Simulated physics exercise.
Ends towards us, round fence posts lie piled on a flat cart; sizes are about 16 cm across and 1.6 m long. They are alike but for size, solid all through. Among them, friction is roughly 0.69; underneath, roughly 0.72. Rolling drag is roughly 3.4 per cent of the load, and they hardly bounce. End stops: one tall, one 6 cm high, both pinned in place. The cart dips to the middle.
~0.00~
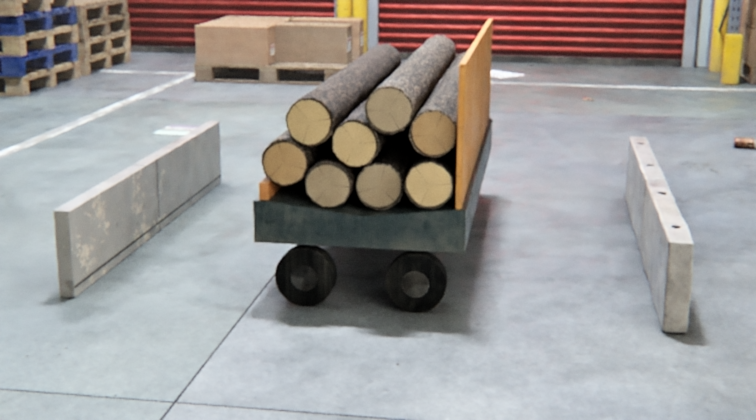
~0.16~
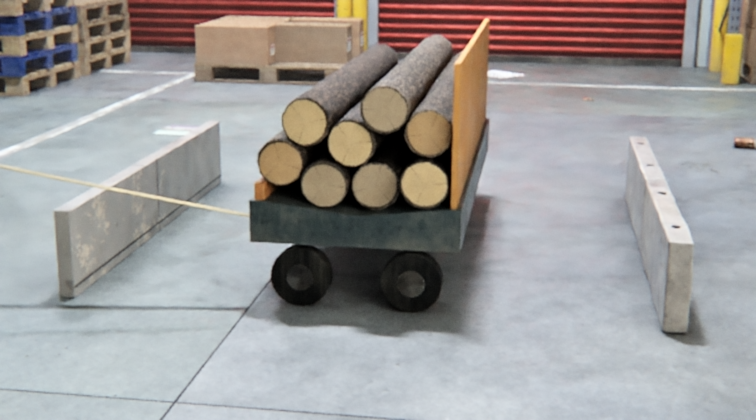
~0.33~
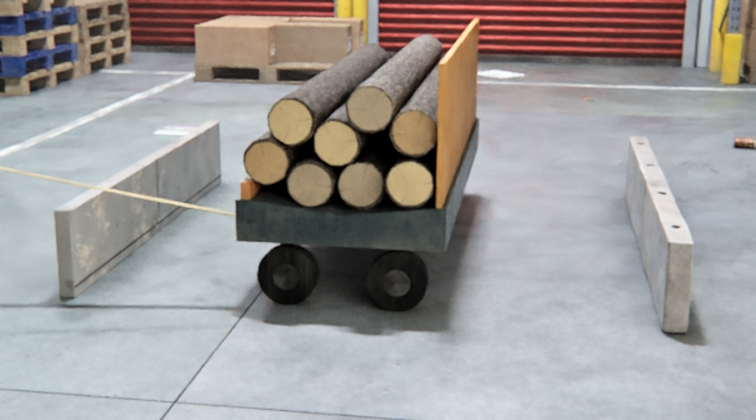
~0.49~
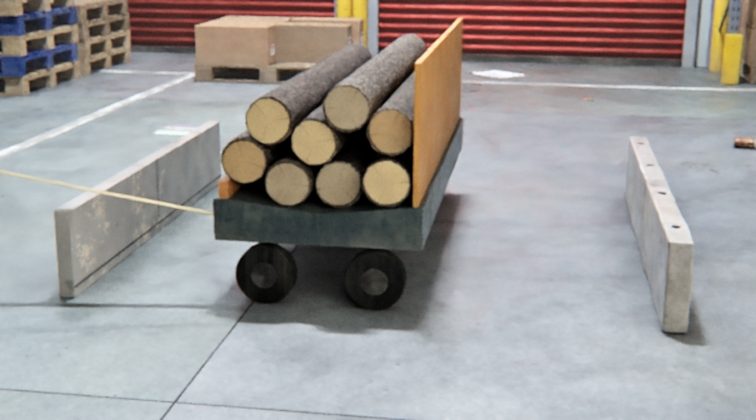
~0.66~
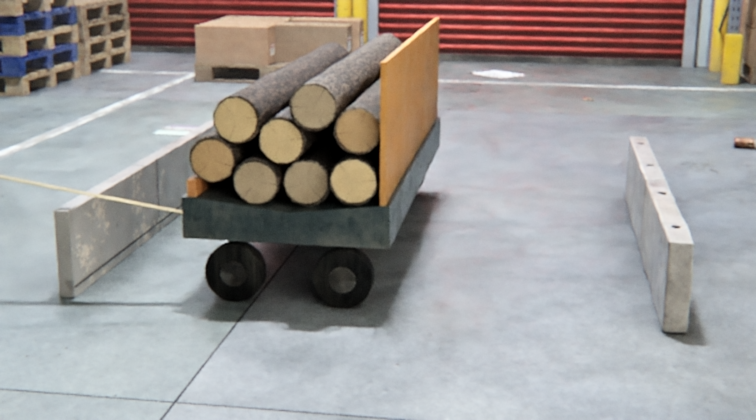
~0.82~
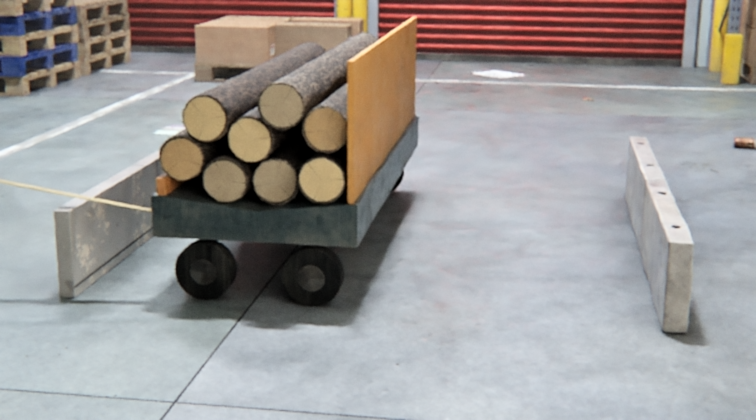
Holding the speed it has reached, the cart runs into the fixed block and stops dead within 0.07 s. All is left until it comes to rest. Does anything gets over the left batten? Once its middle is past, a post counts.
No.
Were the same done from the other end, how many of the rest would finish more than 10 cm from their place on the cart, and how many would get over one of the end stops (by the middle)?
Shifted: 0; got out: 0.
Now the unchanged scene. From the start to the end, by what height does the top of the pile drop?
Something like 0 cm, I'd say.
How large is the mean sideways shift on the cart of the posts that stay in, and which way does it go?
To the left, roughly 0 cm.
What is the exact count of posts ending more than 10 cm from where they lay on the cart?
Count: 0.
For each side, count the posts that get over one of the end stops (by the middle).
Counting left then right, it's 0 and 0.
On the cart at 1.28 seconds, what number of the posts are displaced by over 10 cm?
Count then: 0.
By 1.16 s, cart 57 cm along; 0 now displaced over 10 cm; not one over the end stops.
By 1.28 s, cart 62 cm along; 0 now displaced over 10 cm; not one over the end stops.
At rest by 1.8 s, 0 moved over 10 cm; not one over the end stops; top of the pile 42 cm high, from 42 cm.
